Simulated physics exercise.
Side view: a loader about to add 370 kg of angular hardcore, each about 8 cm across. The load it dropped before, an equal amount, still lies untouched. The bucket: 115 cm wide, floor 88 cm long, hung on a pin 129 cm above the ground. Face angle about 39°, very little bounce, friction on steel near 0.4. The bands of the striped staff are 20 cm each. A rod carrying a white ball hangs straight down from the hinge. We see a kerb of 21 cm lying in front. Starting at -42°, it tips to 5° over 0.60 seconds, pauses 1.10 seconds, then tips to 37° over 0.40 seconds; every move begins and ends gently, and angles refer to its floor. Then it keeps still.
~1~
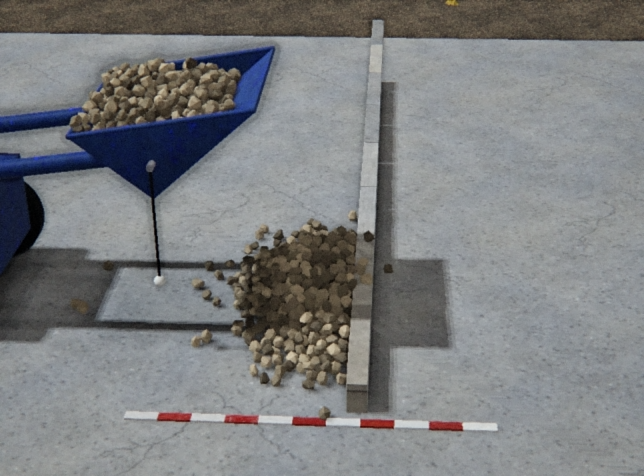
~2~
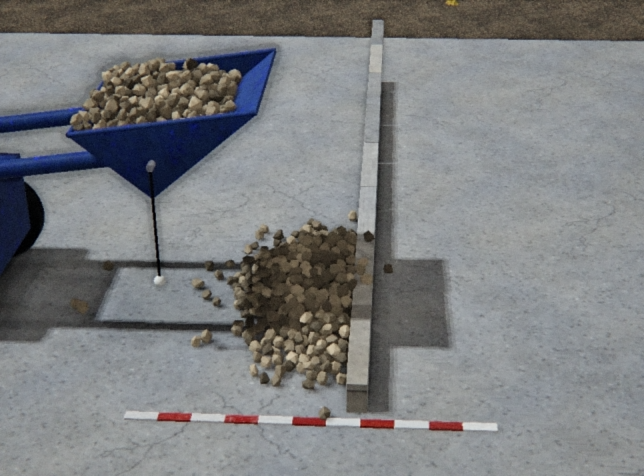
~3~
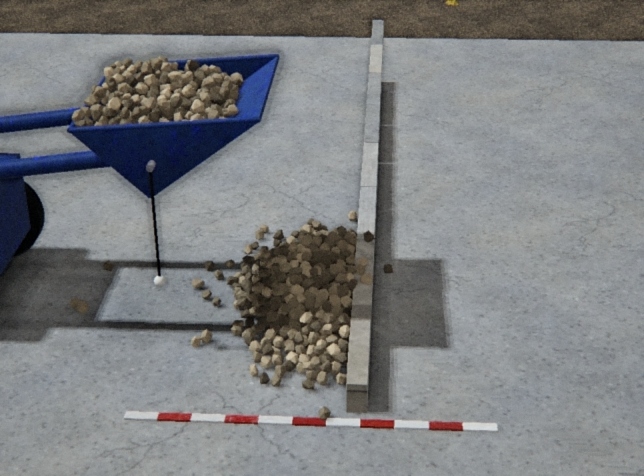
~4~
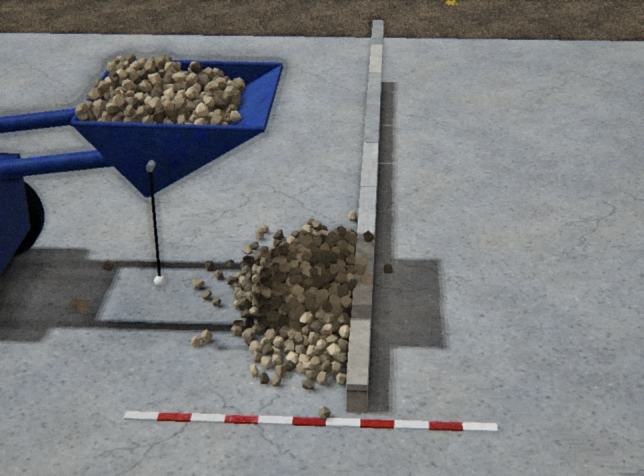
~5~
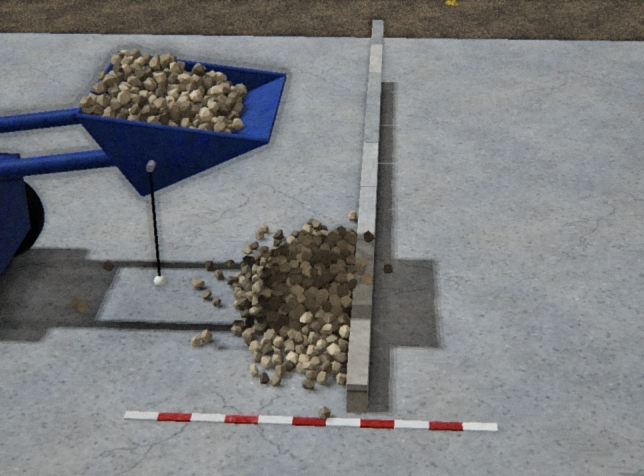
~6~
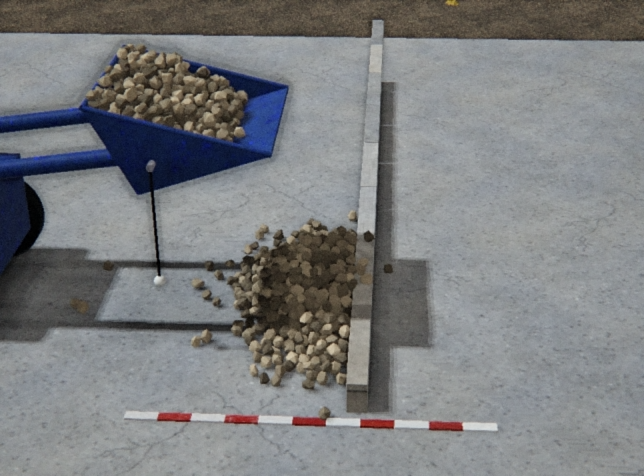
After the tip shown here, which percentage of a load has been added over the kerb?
Roughly 3 out of 100.
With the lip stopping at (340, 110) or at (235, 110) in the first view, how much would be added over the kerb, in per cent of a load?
Roughly 80 and 0 percent, in that order.
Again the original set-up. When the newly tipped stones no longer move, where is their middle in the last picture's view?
Around (292, 271) in the last picture.
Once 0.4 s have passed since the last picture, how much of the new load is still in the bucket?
Some 100 percent, roughly.
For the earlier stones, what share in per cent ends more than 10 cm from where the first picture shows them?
Close to 5 in a hundred of them.
Then, 0.1 s after the last picture the floor is at -2°; in per cent of one load, 100 in the bucket, 101 on this side of the kerb; the foremost stones are at (363, 268).
Then, 0.4 s after the last picture the floor is at 5°; in per cent of one load, 100 in the bucket, 101 on this side of the kerb; the foremost stones are at (363, 268).
Then, 2.2 s after the last picture the floor is at 37°; in per cent of one load, 39 in the bucket, 161 on this side of the kerb; the foremost stones are at (371, 275).
Then, 4.9 s after the last picture the floor is at 37°; in per cent of one load, 0 in the bucket, 198 on this side of the kerb, 3 over the kerb; the foremost stones are at (445, 304). Net gain over the kerb, 3.
